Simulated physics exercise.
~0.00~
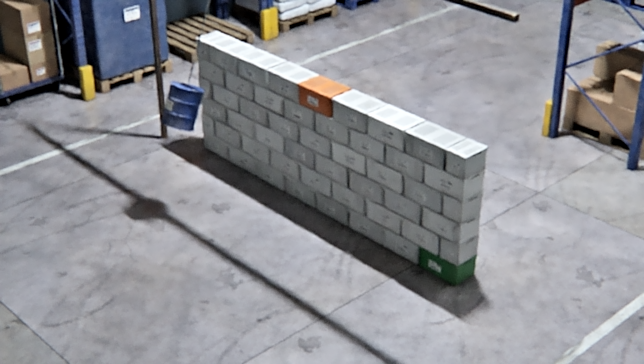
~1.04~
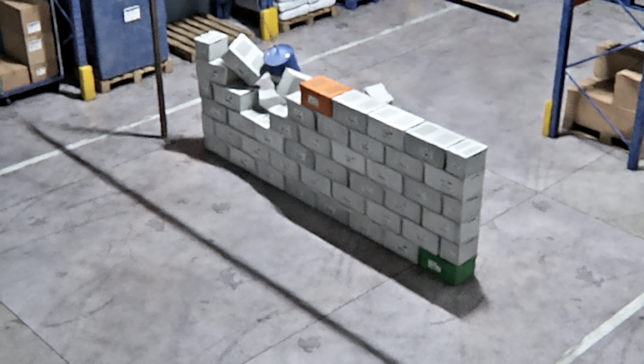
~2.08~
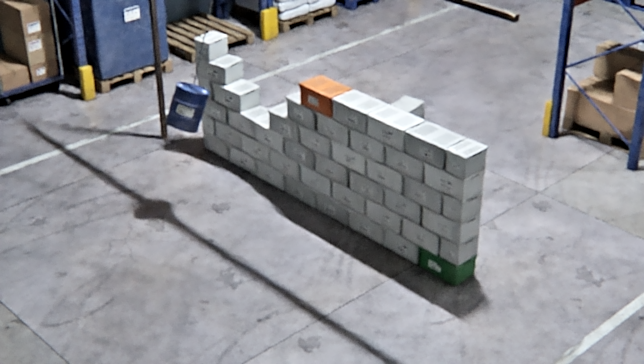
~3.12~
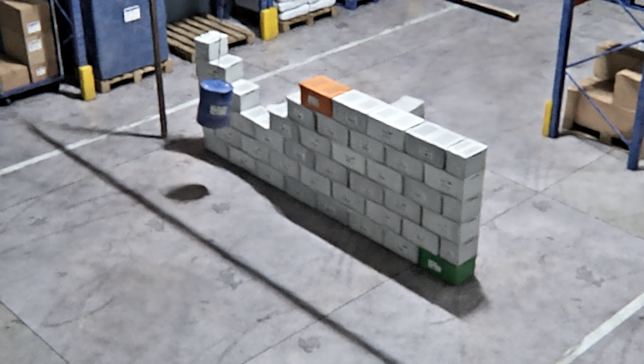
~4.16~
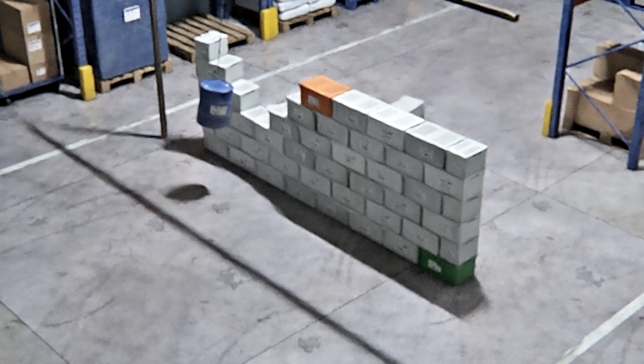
In this clip, a blue drum on a line swings right into the left end of a brick-like wall of pale totes, knocking several upper ones loose, then swings back left and settles against the wall's stepped end, while the orange and green totes stay put.
